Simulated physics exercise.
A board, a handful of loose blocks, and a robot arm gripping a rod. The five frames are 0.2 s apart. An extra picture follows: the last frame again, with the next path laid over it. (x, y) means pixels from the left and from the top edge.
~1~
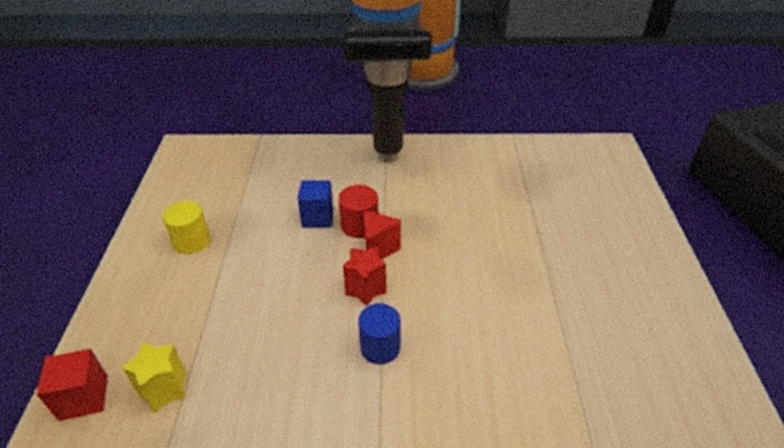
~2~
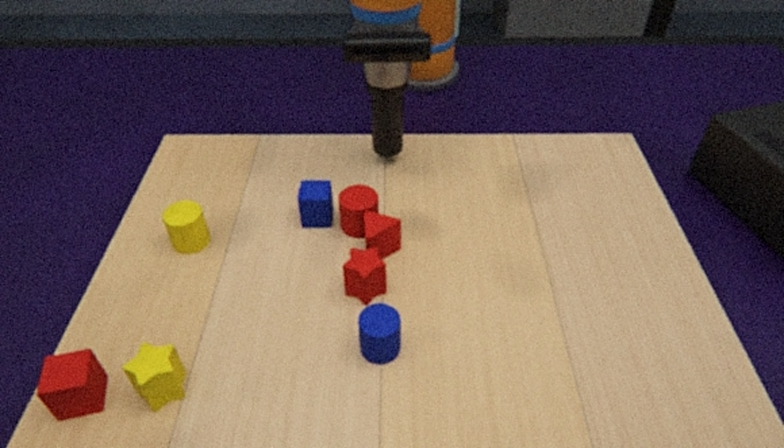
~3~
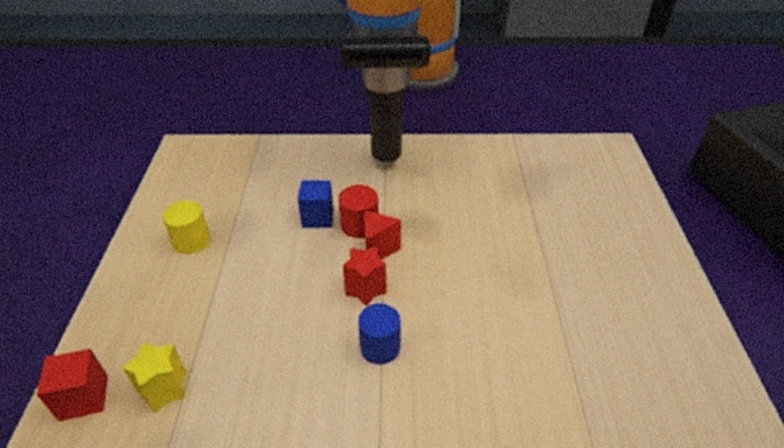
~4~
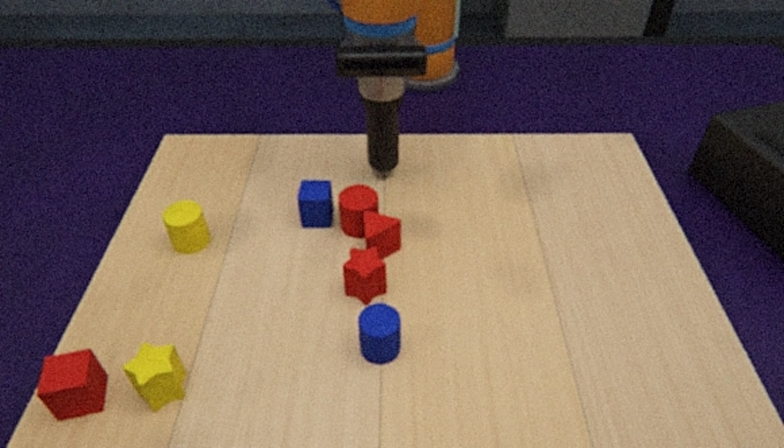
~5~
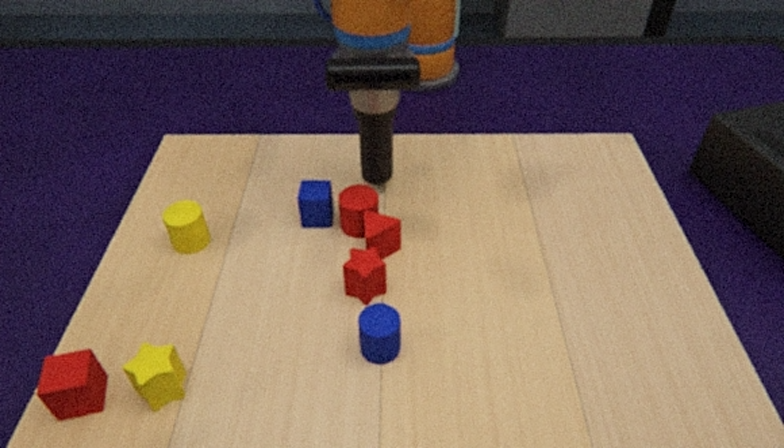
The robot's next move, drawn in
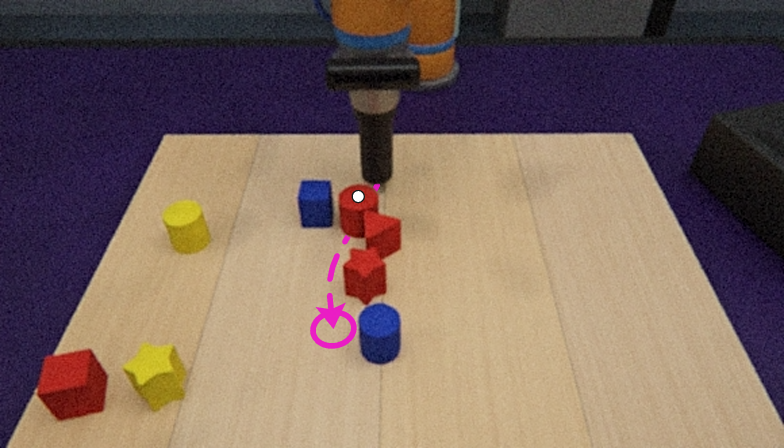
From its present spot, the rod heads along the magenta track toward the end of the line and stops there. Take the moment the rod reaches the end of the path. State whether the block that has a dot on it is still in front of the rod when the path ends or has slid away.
It is still there in front.
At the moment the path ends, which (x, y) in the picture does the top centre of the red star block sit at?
At roughly (370, 277).
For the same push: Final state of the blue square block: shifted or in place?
The push misses it.
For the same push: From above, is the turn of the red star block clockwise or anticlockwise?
It twists against the clock when seen from above.
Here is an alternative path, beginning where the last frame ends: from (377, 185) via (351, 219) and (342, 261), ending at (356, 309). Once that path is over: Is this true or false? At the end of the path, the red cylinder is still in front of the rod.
Verdict: True.
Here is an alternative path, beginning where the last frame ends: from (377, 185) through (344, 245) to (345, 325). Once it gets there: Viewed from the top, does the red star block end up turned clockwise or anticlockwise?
It twists anticlockwise.
Drawn move, from (377, 185) through (342, 247) to (333, 329); the dot is on the red cylinder.
On the path given first. One third of the way, rod at (354, 214); red cylinder at (345, 222); red triangle at (379, 233), turned 60° anticlockwise.
Two thirds of the way, rod at (330, 261); red cylinder at (325, 274); red star block at (369, 275), turned 70° anticlockwise; red triangle at (378, 236), turned 85° anticlockwise.
At the end, rod at (332, 318); blue square block still; red cylinder at (317, 338); red star block at (370, 277), turned 85° anticlockwise; red triangle at (378, 236), turned 85° anticlockwise.
